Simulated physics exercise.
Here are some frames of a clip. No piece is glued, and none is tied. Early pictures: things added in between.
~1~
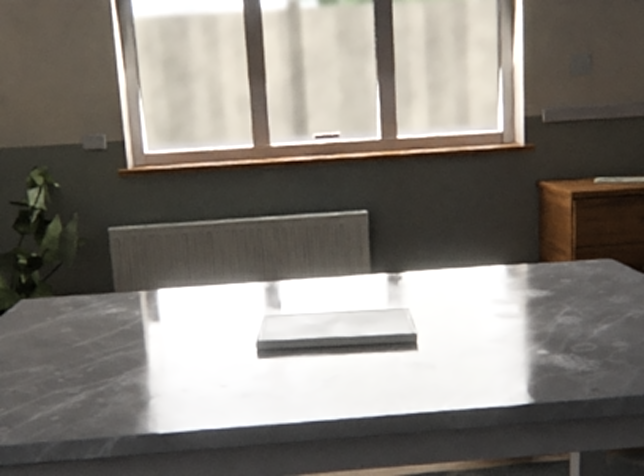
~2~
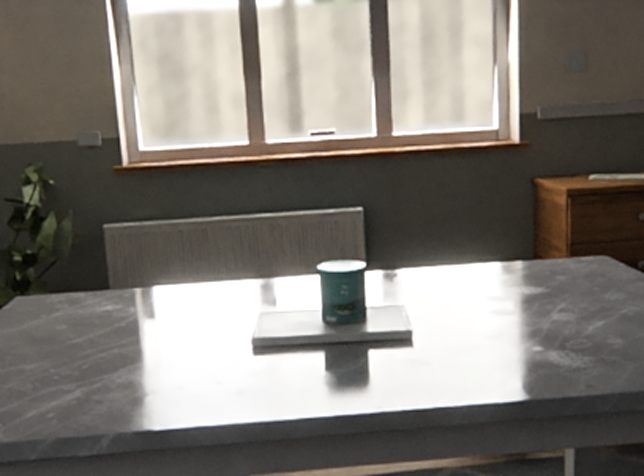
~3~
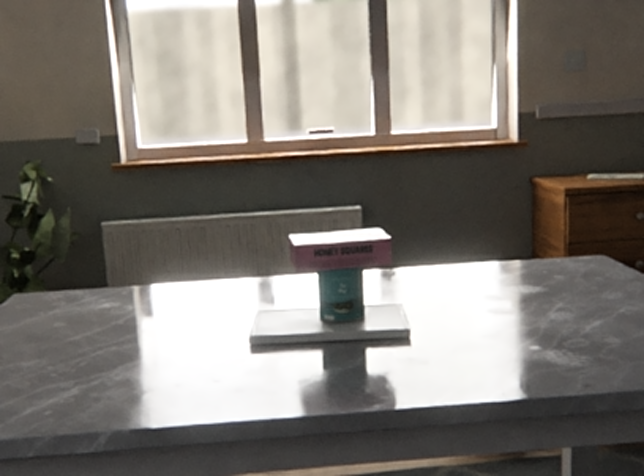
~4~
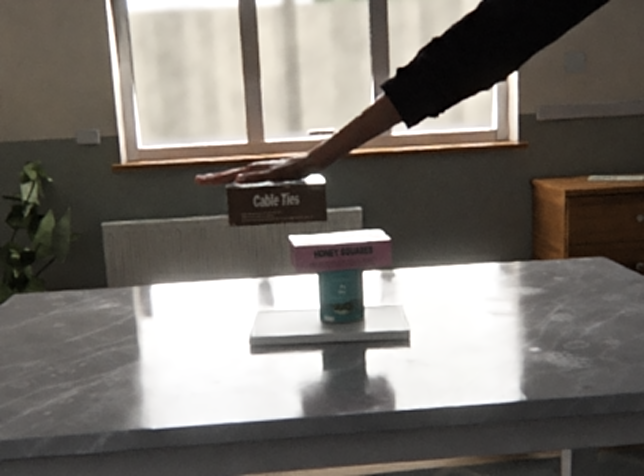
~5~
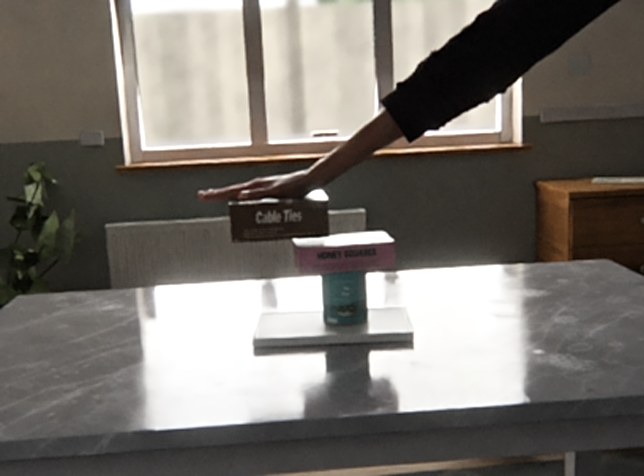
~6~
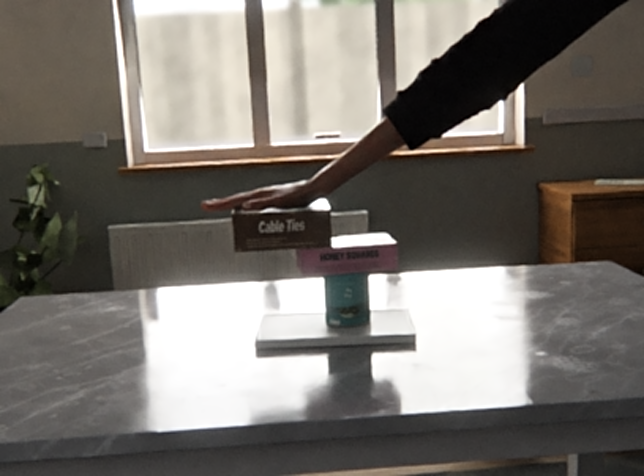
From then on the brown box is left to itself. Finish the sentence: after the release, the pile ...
After the release, the pile tumbles.
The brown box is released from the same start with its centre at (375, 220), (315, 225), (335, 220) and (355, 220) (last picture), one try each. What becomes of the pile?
Lab note - try 1: No collapse; try 2: No collapse; try 3: No collapse; try 4: No collapse.
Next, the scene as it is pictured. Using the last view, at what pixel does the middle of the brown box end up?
It ends near (185, 315).
Then, 0.30 s past the last view, brown box now fallen.
Then, 0.50 s past the last view, things are still on the move.
Then, 0.60 s past the last view, as before.
Then, 1.30 s past the last view, nothing new.
Finally, fallen, brown box; the other 3 still in place. Final places as the last picture's camera would see them, brown box near (185, 315). The pile comes apart.
